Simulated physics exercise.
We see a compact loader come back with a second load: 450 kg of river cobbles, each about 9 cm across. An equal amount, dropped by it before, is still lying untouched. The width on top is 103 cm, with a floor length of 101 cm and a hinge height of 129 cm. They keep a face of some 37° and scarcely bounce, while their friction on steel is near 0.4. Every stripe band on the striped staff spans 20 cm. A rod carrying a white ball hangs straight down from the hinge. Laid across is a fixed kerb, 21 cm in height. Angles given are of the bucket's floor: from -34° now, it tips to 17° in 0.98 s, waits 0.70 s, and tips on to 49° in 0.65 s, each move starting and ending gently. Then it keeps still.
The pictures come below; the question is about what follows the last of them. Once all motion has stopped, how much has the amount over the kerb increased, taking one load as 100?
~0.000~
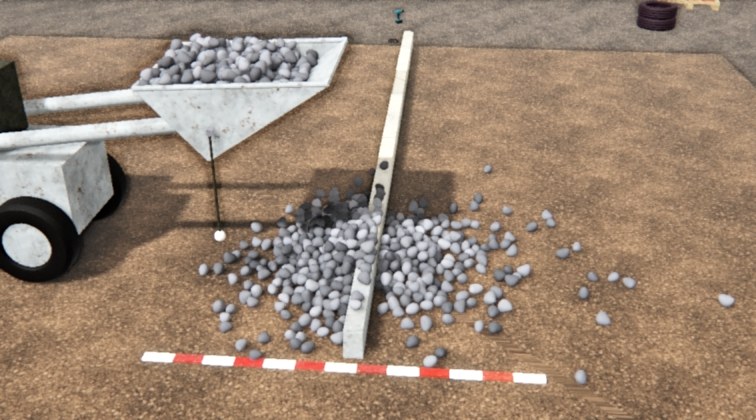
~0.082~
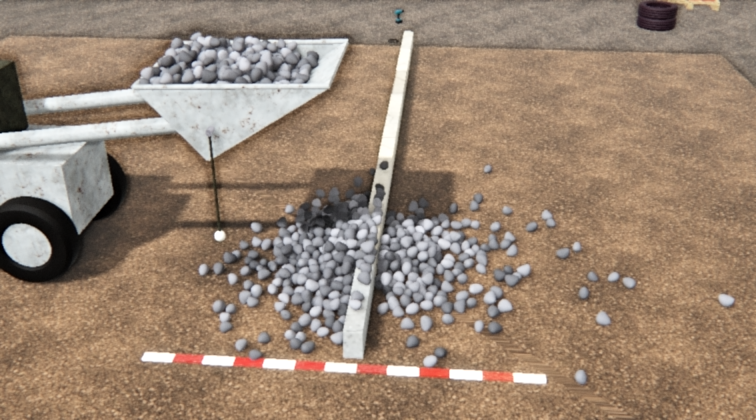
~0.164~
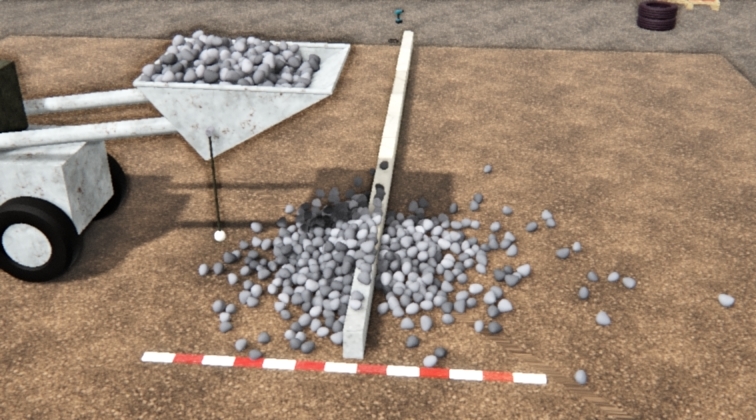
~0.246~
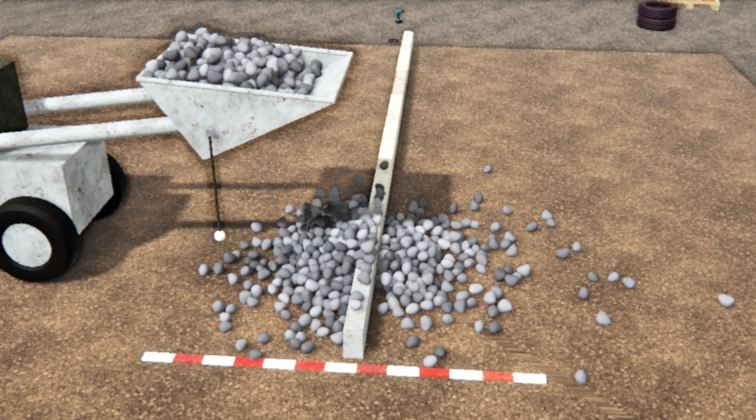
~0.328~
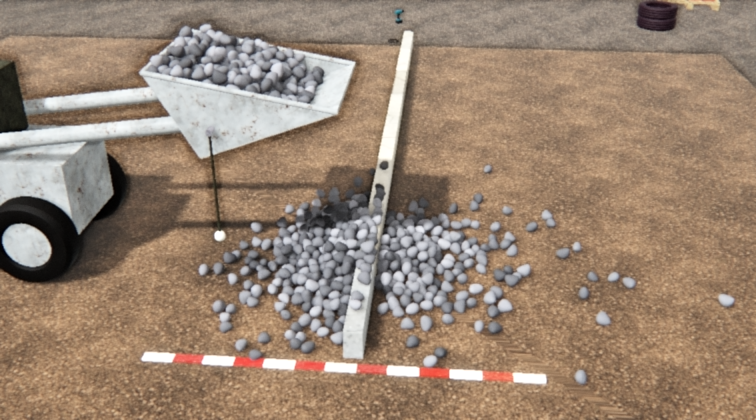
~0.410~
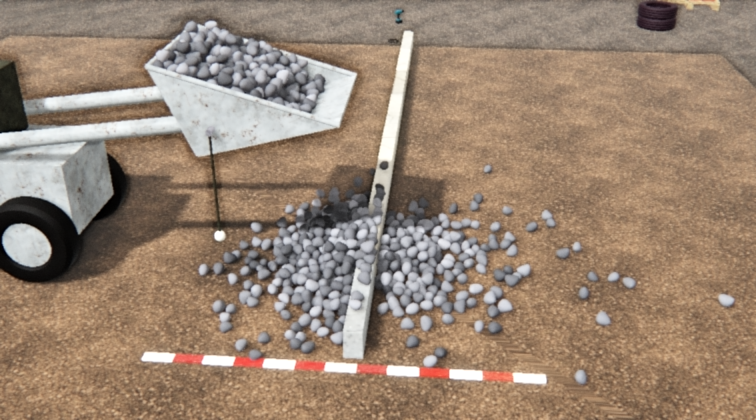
It has increased by some 43 per cent.
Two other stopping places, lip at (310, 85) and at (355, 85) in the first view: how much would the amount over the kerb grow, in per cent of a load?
First place: Roughly 30 %; second place: Roughly 65 %.
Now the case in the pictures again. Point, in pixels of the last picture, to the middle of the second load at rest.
Their middle rests near (355, 243).
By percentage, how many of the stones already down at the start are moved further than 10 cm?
About 10 per cent.
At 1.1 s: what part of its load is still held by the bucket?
About 100 percent is still in there.
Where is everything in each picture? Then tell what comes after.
The first picture shows lip at (328, 84), floor tilted -34°, highest stones at (229, 46). The earlier load is highest near (361, 236), 28 cm above ground level, 63 % on this side of the kerb, 37 % over the kerb.
The second picture shows lip at (329, 86), floor tilted -33°, highest stones at (223, 45); the stones move at 0.1 m/s on average.
The third picture shows lip at (331, 92), floor tilted -30°, highest stones at (209, 42); the stones move at 0.2 m/s on average.
The fourth picture shows lip at (334, 101), floor tilted -26°, highest stones at (200, 41); the stones move at 0.3 m/s on average.
In the fifth picture, the bucket is at -21°, its lip at (337, 113); the top of the load is at (202, 39); the stones move at 0.3 m/s on average.
The sixth picture shows lip at (339, 126), floor tilted -15°, highest stones at (202, 37); the stones move at 0.4 m/s on average.
After 0.7 s the floor is at 9°; in per cent of one load, 100 in the bucket, 63 on this side of the kerb, 37 over the kerb; the foremost stones are at (610, 281).
After 1.1 s the floor is at 17°; in per cent of one load, 98 in the bucket, 65 on this side of the kerb, 37 over the kerb; the foremost stones are at (610, 281).
After 2.8 s the floor is at 49°; in per cent of one load, 0 in the bucket, 120 on this side of the kerb, 80 over the kerb; the foremost stones are at (610, 281).
After 5.4 s the floor is at 49°; in per cent of one load, 0 in the bucket, 120 on this side of the kerb, 80 over the kerb; the foremost stones are at (610, 281). Net gain over the kerb, 43.
